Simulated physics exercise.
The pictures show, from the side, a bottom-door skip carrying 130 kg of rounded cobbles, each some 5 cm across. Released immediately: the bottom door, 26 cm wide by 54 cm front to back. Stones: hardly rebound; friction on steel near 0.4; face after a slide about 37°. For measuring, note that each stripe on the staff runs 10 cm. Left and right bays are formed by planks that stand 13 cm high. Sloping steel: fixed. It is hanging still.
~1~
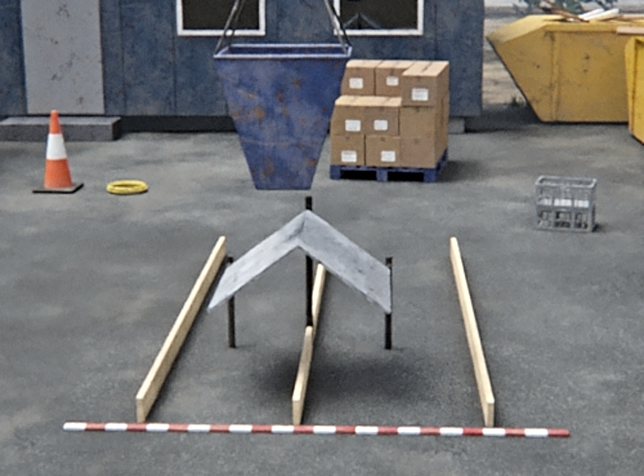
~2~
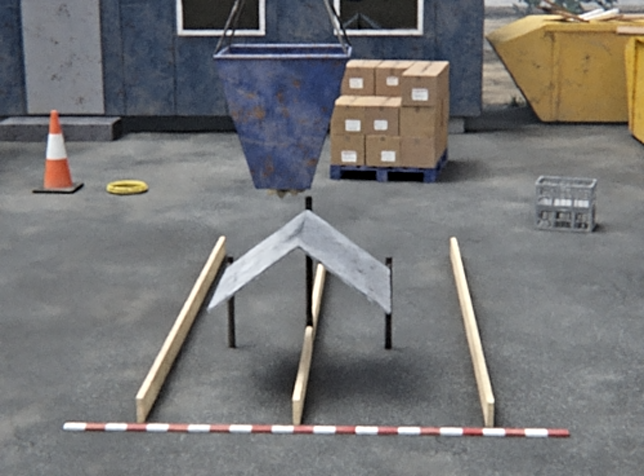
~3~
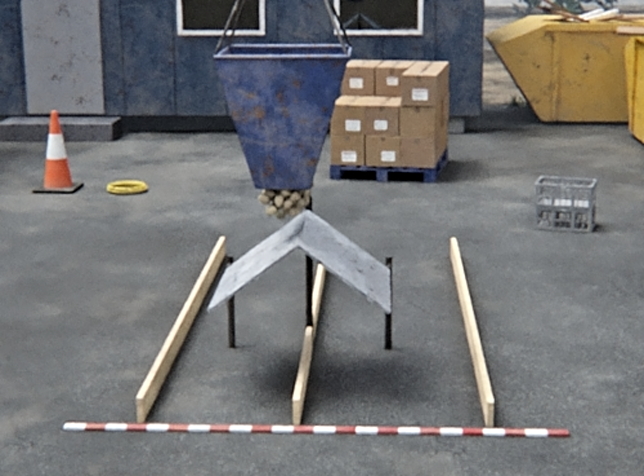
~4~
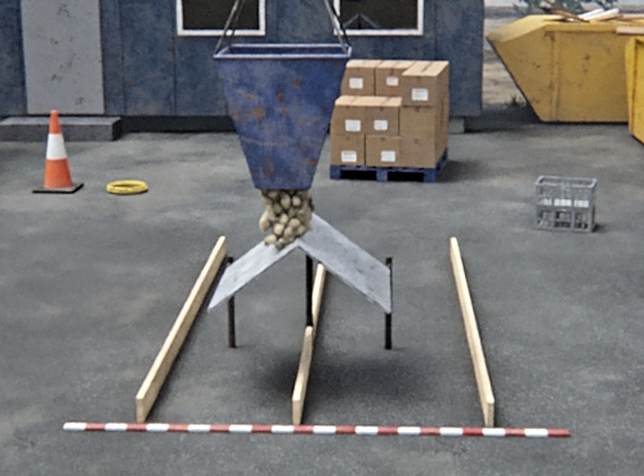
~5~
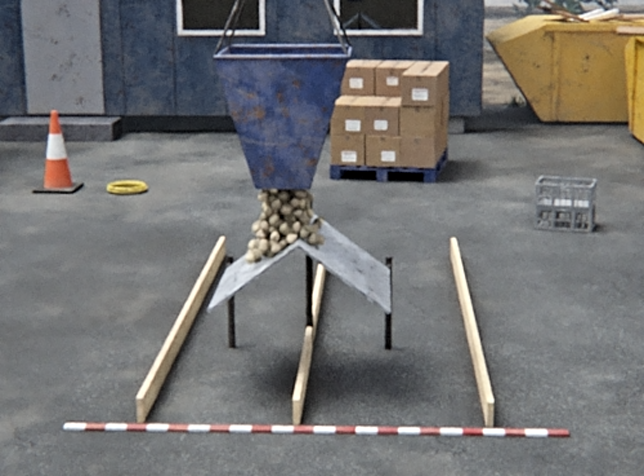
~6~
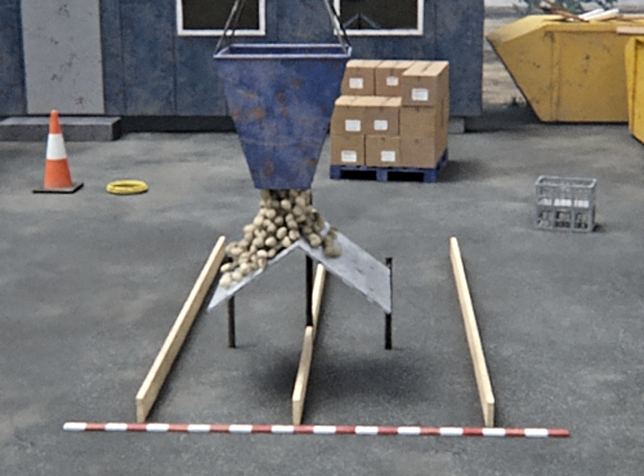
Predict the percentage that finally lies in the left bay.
35 per cent, roughly.
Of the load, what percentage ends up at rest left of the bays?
50 %.
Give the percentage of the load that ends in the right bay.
That comes to some 15 percent.
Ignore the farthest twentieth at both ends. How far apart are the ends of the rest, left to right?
I'd say close to 230 cm, left to right.
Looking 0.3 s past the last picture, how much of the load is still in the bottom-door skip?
About 0 %.
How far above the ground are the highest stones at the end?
The topmost stones rest about 18 cm above the ground.
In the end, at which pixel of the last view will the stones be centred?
(169, 374).
Then, 0.3 s after the last picture, 1 % in the bottom-door skip, 61 % on the steel, 8 % falling or lying left of the bays, 27 % falling or lying in the left bay, 3 % falling or lying in the right bay; the stones farthest right are at (436, 330).
Then, 0.7 s after the last picture, 0 % in the bottom-door skip, 8 % on the steel, 37 % falling or lying left of the bays, 39 % falling or lying in the left bay, 15 % falling or lying in the right bay; the stones farthest right are at (472, 375).
Then, 1.3 s after the last picture, 0 % in the bottom-door skip, 48 % falling or lying left of the bays, 35 % falling or lying in the left bay, 17 % falling or lying in the right bay; the stones farthest right are at (476, 373).
Then, 2.2 s after the last picture, 0 % in the bottom-door skip, 48 % falling or lying left of the bays, 35 % falling or lying in the left bay, 17 % falling or lying in the right bay; the stones farthest right are at (477, 377).
Then, 4.1 s after the last picture, 0 % in the bottom-door skip, 48 % left of the bays, 35 % in the left bay, 17 % in the right bay; the stones farthest right are at (477, 377).
